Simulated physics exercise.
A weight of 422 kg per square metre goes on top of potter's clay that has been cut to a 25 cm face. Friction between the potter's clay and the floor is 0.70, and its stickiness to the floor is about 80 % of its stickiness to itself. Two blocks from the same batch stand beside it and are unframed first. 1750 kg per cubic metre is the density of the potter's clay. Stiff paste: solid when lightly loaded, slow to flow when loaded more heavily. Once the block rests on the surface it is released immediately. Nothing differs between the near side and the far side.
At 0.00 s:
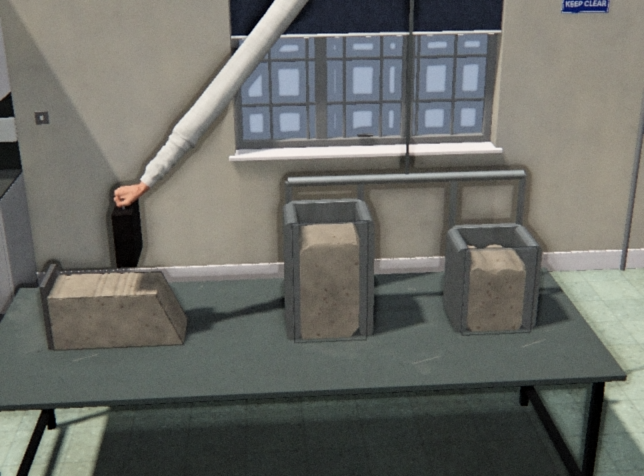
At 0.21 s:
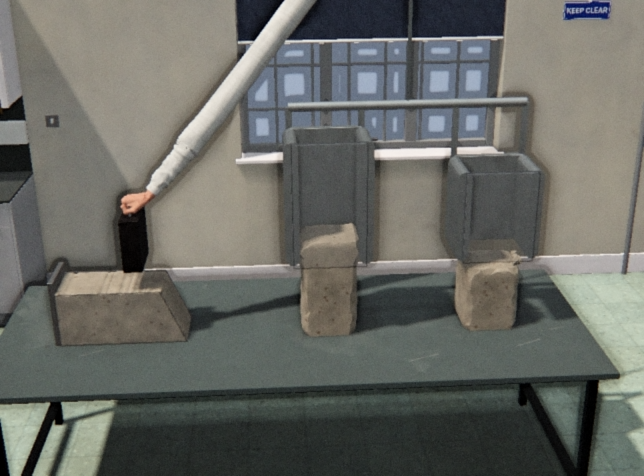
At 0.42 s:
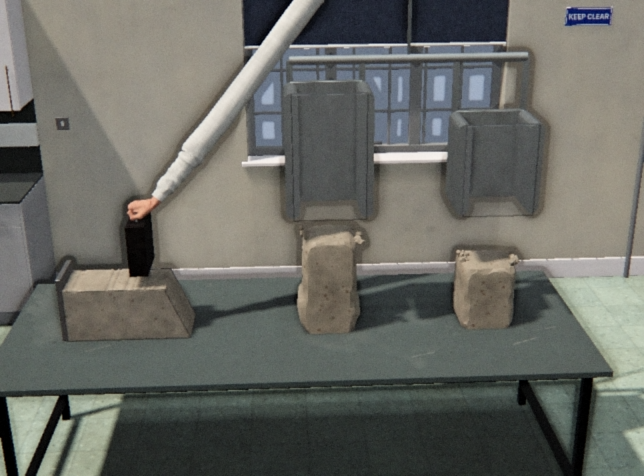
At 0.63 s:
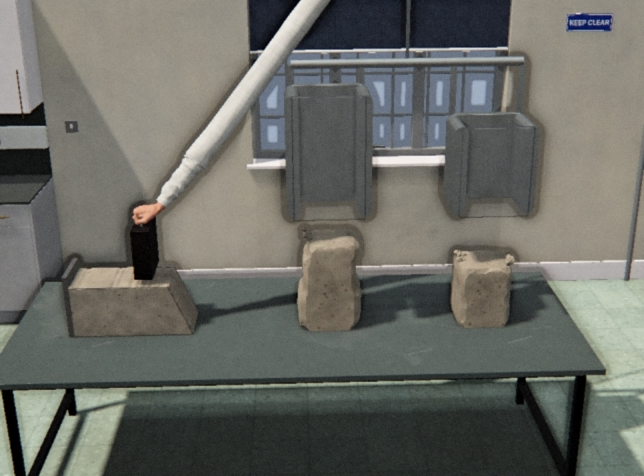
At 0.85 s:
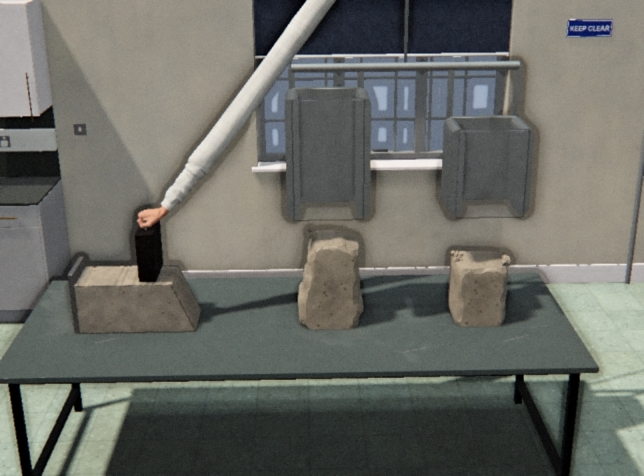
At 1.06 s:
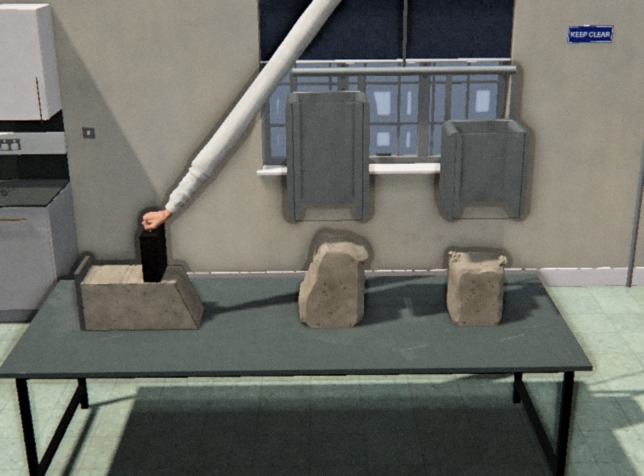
Two open grey moulds joined by a bar rise off two clay blocks on a table, and the taller middle block then slumps slightly, while a white-sleeved arm holds a dark object at the block on the left.
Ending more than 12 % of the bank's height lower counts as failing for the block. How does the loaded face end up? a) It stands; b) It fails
It stands (a).
After 1.22 s, the block is down by 0 % of the bank's height and stands upright.
After 1.41 s, the block is down by 1 % of the bank's height and stands upright.
After 1.61 s, the block is down by 1 % of the bank's height and stands upright.
After 1.80 s, the block is down by 1 % of the bank's height and stands upright.
After 2.38 s, at the end, the block is down by 1 % of the bank's height and stands upright.
